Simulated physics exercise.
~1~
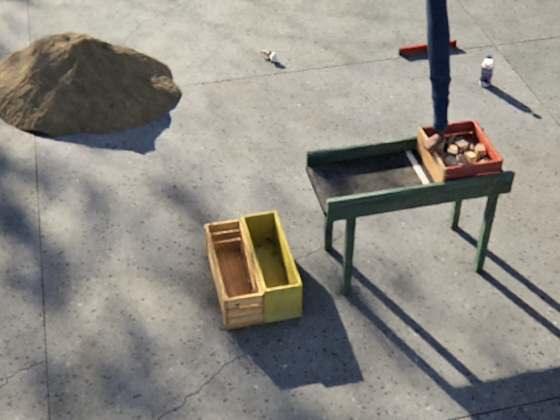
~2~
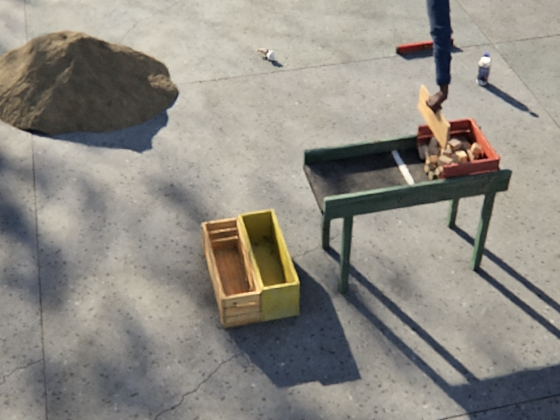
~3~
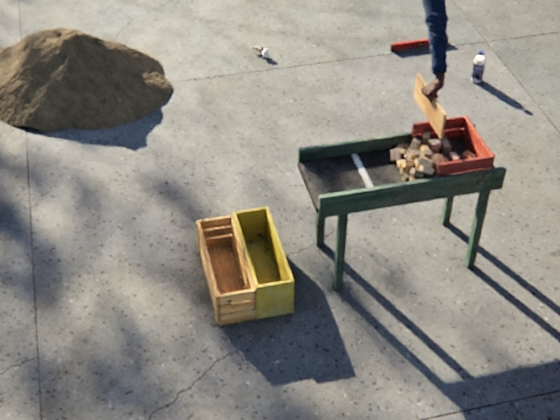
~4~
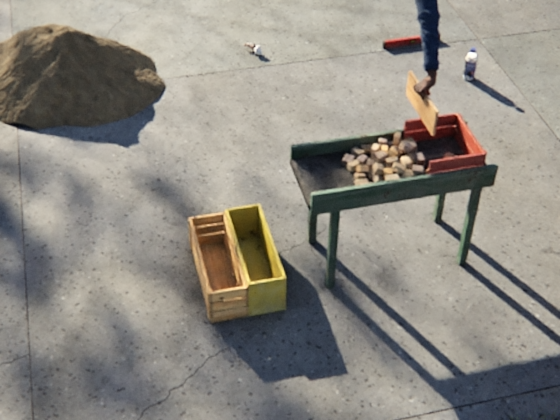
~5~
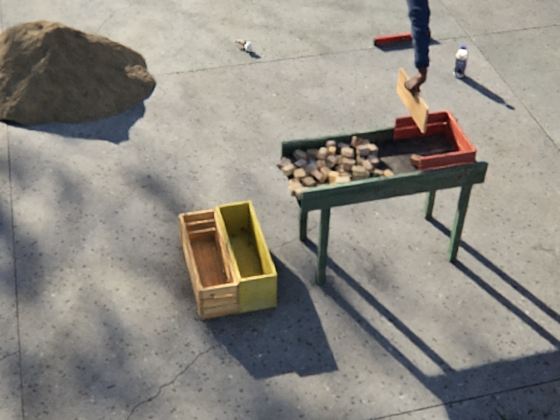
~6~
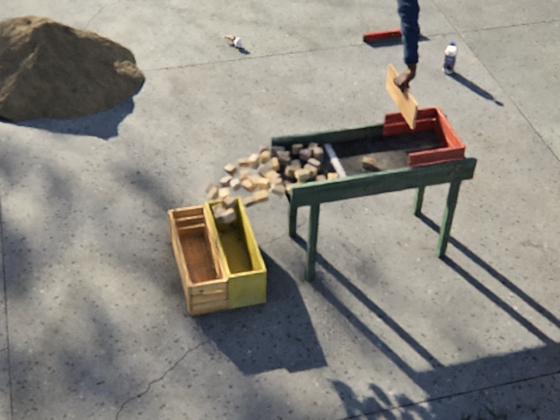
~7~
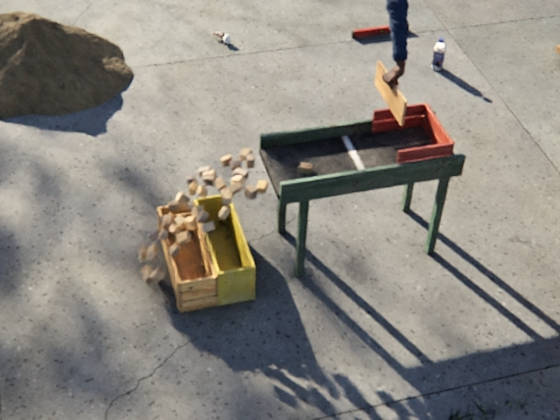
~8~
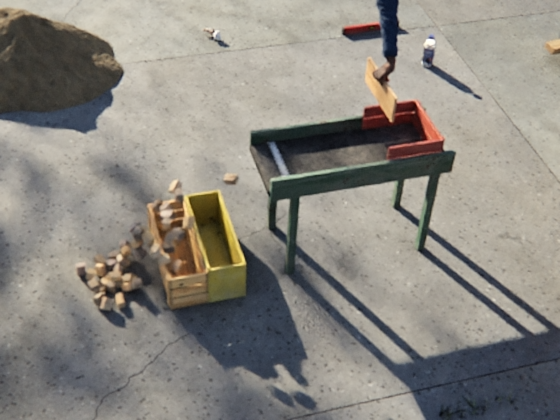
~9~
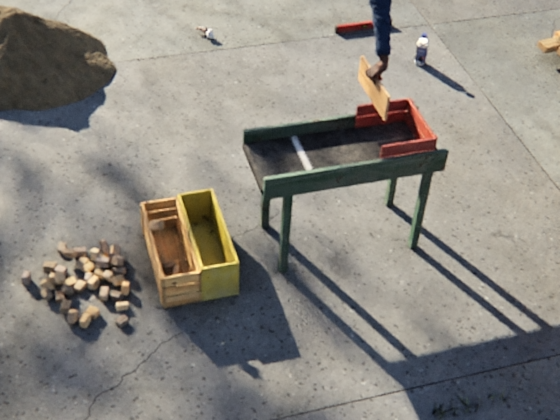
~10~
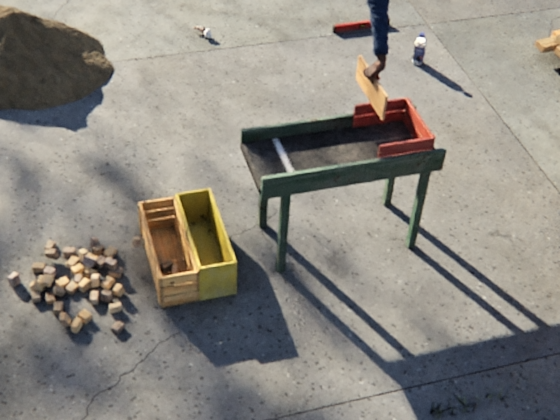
A dark belt with a white stripe runs along a green-sided table on sunlit grey paving, seen from above, with a red pen of wooden offcuts at its right end. Below its left end stand a yellow bin and, left of it, a slatted wooden tote, with a brown mound behind. A hand raises a board at the pen, and the blocks slide out leftward in a loose heap. They spill off the end, fly over the yellow bin and tumble down around the tote. Nearly all end scattered on the ground left of the tote, with very few inside it.
